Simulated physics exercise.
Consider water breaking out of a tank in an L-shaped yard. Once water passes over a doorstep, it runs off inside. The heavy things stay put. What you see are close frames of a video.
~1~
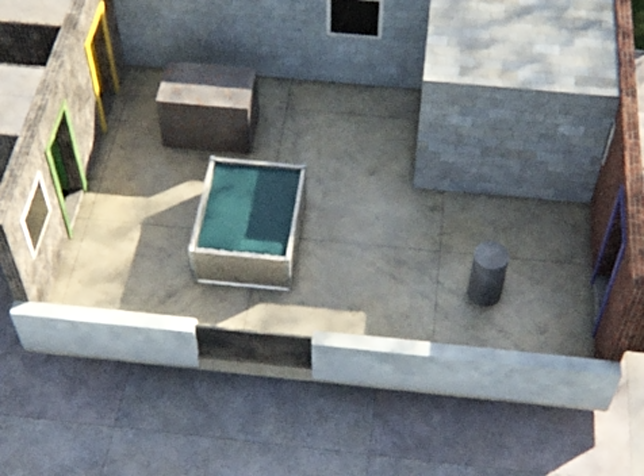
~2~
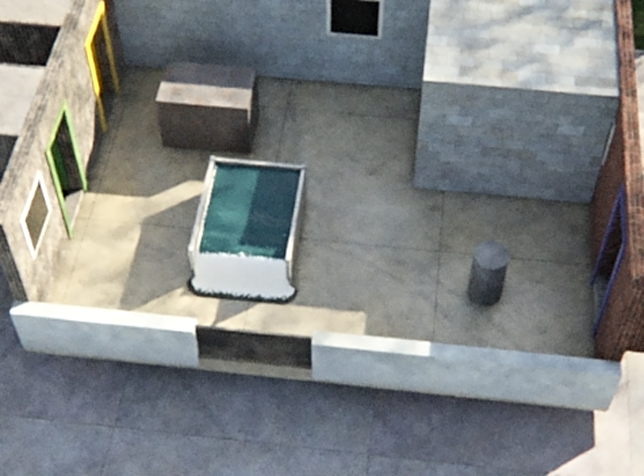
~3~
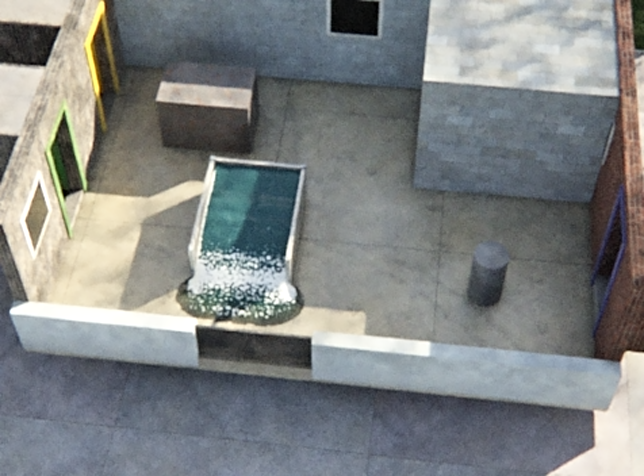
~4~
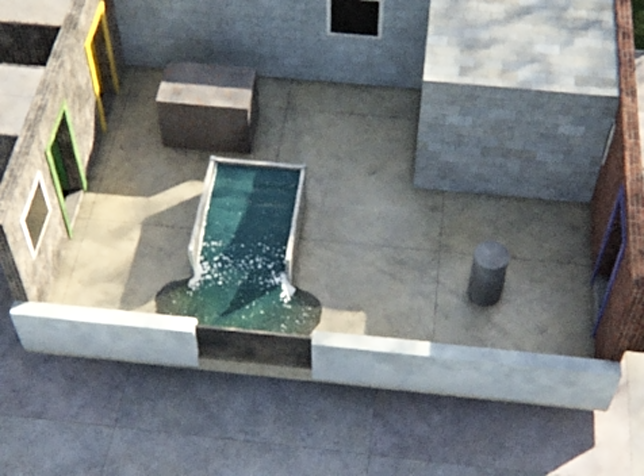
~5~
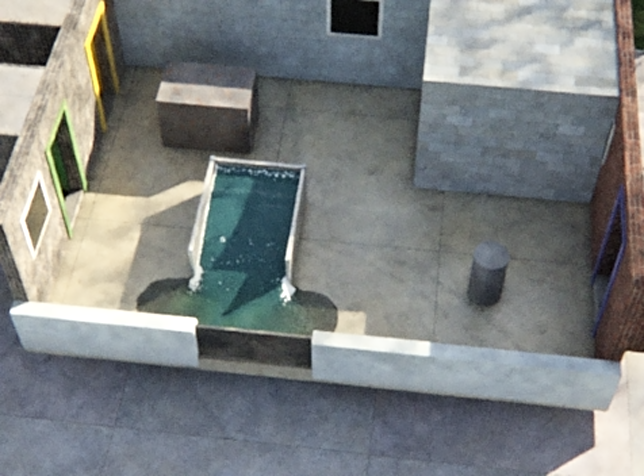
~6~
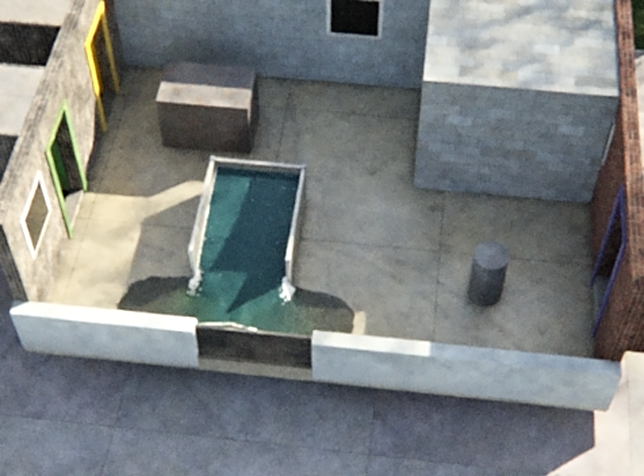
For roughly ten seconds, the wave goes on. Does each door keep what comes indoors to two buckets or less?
Outcome: I predict the green door will remain at two buckets or below; I predict the blue door will remain at two buckets or below; I predict the yellow door will overshoot two buckets.
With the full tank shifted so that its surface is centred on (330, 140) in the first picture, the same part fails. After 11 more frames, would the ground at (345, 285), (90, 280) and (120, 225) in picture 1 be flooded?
I'd call them watered, still dry and still dry, in the order asked.
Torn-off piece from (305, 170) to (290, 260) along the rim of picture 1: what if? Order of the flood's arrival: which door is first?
I'd say the one in blue.
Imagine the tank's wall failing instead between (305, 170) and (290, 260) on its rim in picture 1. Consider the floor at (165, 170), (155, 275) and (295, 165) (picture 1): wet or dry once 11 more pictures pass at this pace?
In the order given: Untouched, untouched and untouched.
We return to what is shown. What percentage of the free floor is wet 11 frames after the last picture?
Roughly 30 percent, I reckon.
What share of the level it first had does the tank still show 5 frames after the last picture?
About 48 per cent.
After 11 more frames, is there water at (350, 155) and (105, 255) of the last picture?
Untouched, then submerged.
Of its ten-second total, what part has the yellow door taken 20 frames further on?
Share by then: About 0 in a hundred.
A moment on, water covers 15 % of the floor; the green door not reached, the blue door not reached, the yellow door not reached.
Next, water covers 30 % of the floor; the green door wet at the sill, nothing in, the blue door not reached, the yellow door not reached.
Then, water covers 55 % of the floor; the green door wet at the sill, nothing in, the blue door wet at the sill, nothing in, the yellow door wet at the sill, nothing in.
Later, water covers 80 % of the floor; the green door under two buckets in, the blue door wet at the sill, nothing in, the yellow door wet at the sill, nothing in.
In the end, water covers 100 % of the floor; the green door under two buckets in, the blue door wet at the sill, nothing in, the yellow door over two buckets in.
